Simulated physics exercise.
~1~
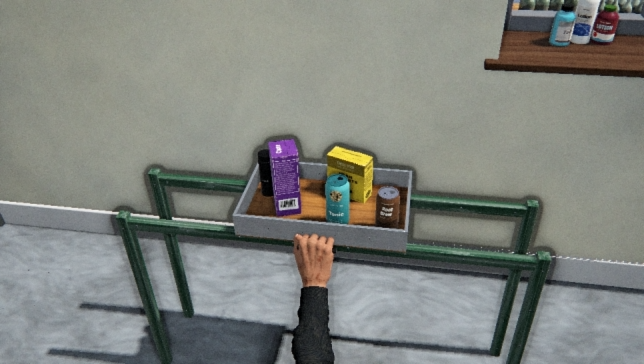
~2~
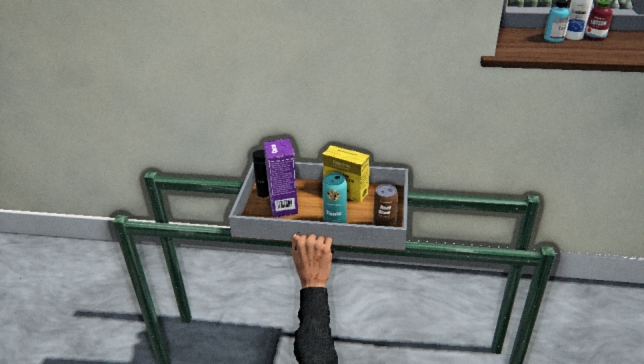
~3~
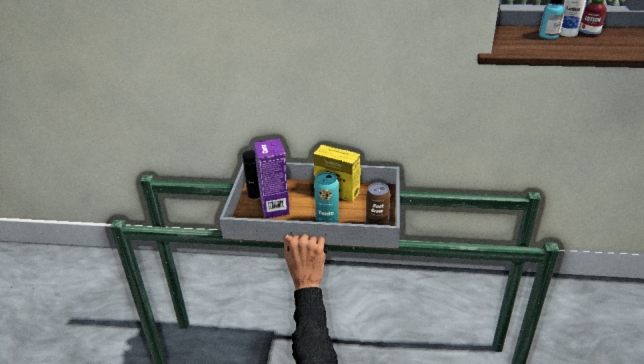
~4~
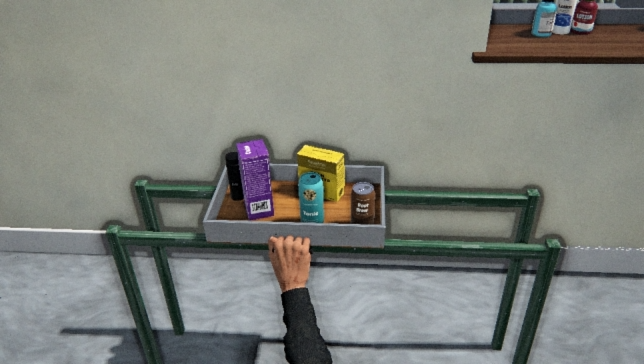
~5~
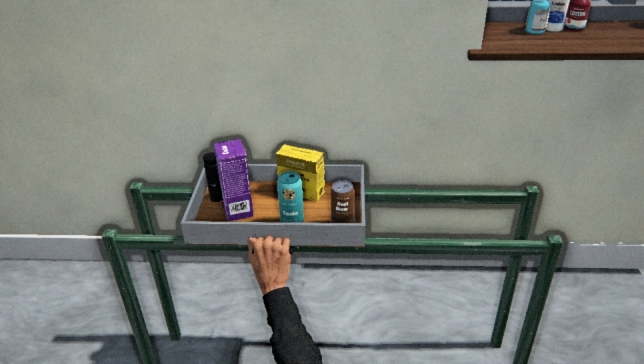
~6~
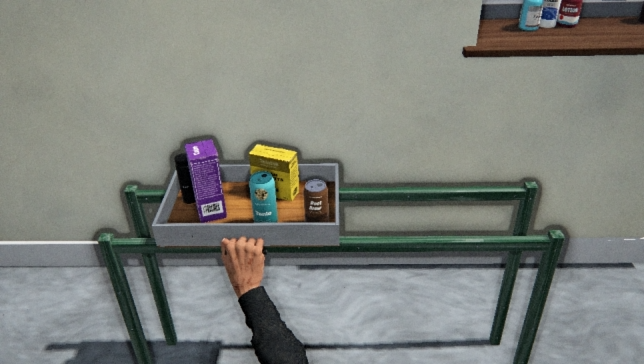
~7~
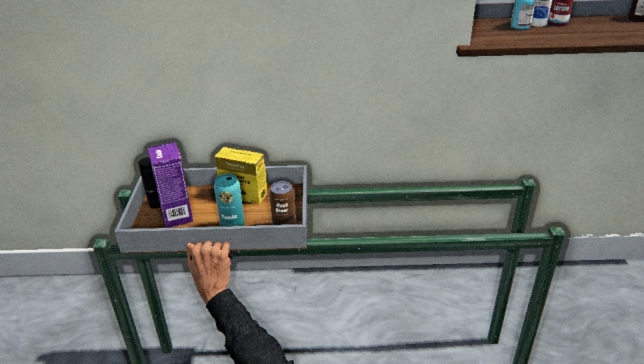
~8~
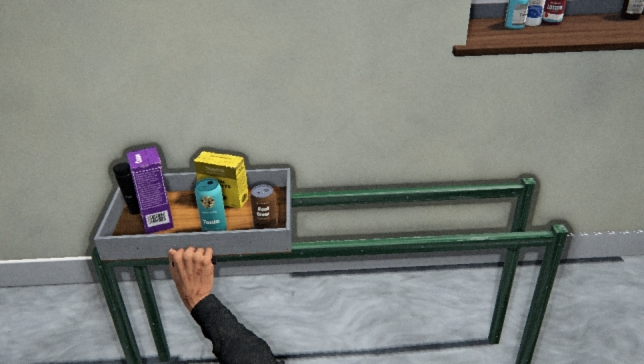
Against a plain grey-green wall, a pair of green rails on legs stands over a pale floor, seen from slightly above, with bottles on a wooden shelf at the upper right. A grey tray with a wooden base rests across the rails, holding a black shaker, a tall purple carton, a turquoise can, a yellow packet and a brown can. A dark-sleeved hand at its front edge moves with the tray as it slides left, slowly at first, then faster. The tray reaches the left end of the rails, with all five items still aboard and the black shaker leaning slightly.
